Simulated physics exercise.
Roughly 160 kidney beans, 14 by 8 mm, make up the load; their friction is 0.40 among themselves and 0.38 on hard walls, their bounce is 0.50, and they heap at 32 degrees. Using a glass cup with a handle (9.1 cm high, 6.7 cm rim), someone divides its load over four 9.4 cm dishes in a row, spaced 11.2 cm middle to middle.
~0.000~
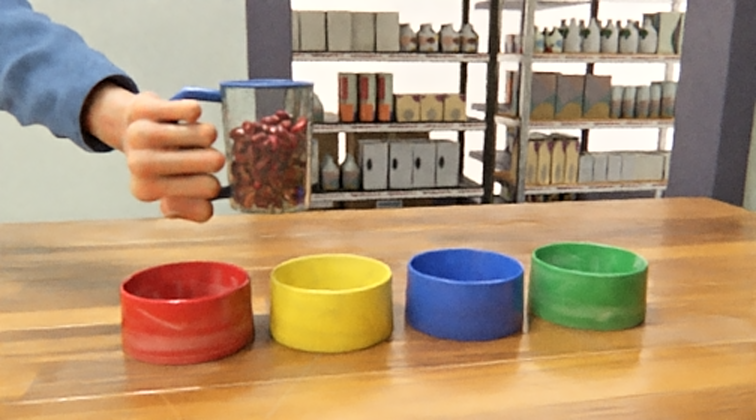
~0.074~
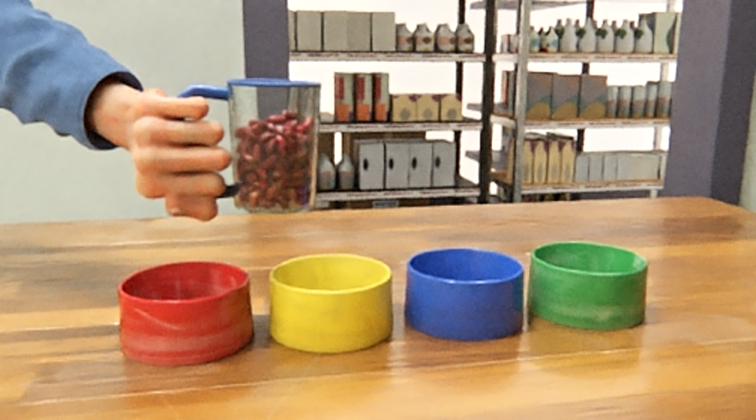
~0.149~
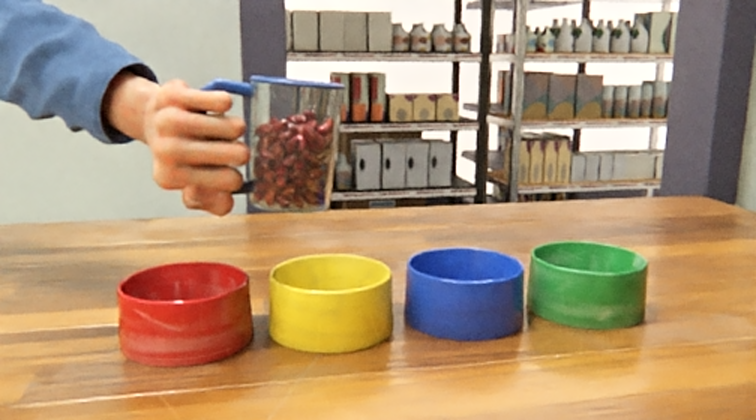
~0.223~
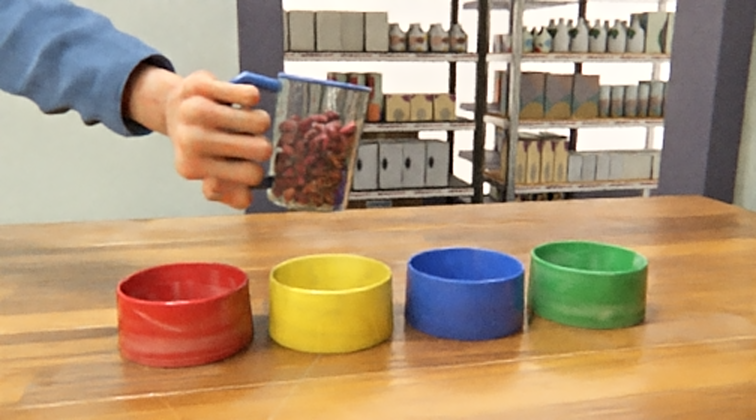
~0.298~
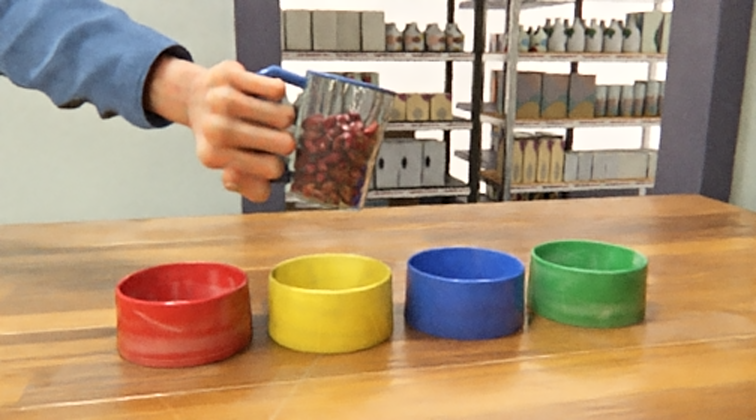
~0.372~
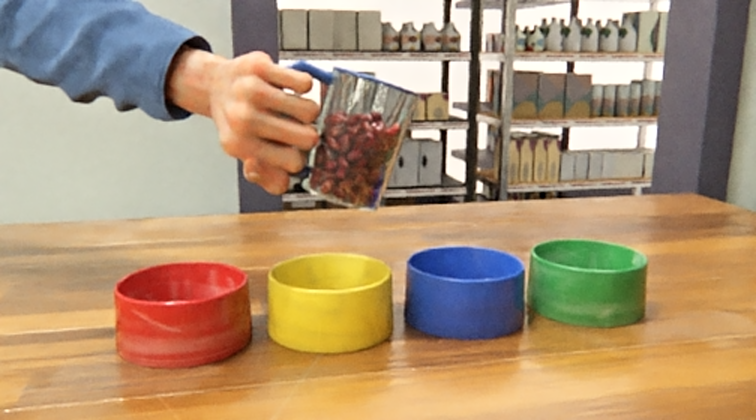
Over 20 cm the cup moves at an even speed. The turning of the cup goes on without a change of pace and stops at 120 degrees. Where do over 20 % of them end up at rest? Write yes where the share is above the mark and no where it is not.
Red: No, blue: No, green: Yes, yellow: No, counter: No.
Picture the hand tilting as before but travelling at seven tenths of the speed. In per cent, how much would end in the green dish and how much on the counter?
Shares: Green 100, counter 0.
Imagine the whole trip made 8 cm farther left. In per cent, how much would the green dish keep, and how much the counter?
In that case, green: 0; counter: 0.
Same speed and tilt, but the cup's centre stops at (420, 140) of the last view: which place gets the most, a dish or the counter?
The largest share goes to blue.
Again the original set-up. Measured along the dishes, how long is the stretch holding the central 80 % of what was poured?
The stretch is around 5 cm long.
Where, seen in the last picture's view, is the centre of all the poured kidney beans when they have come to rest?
Look around (587, 283) in the last picture.
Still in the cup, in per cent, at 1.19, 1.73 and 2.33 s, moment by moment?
Close to 100, 100 and 5 per cent respectively.
After 1.19 s, tilt 66 degrees; cup holds 100 %.
After 1.73 s, tilt 97 degrees; cup holds 100 %.
After 2.33 s, tilt 120 degrees; cup holds 5 %, green 90 %.
By 2.9 s all is still; red 0 %, blue 0 %, green 100 %, yellow 0 %, counter 0 %.
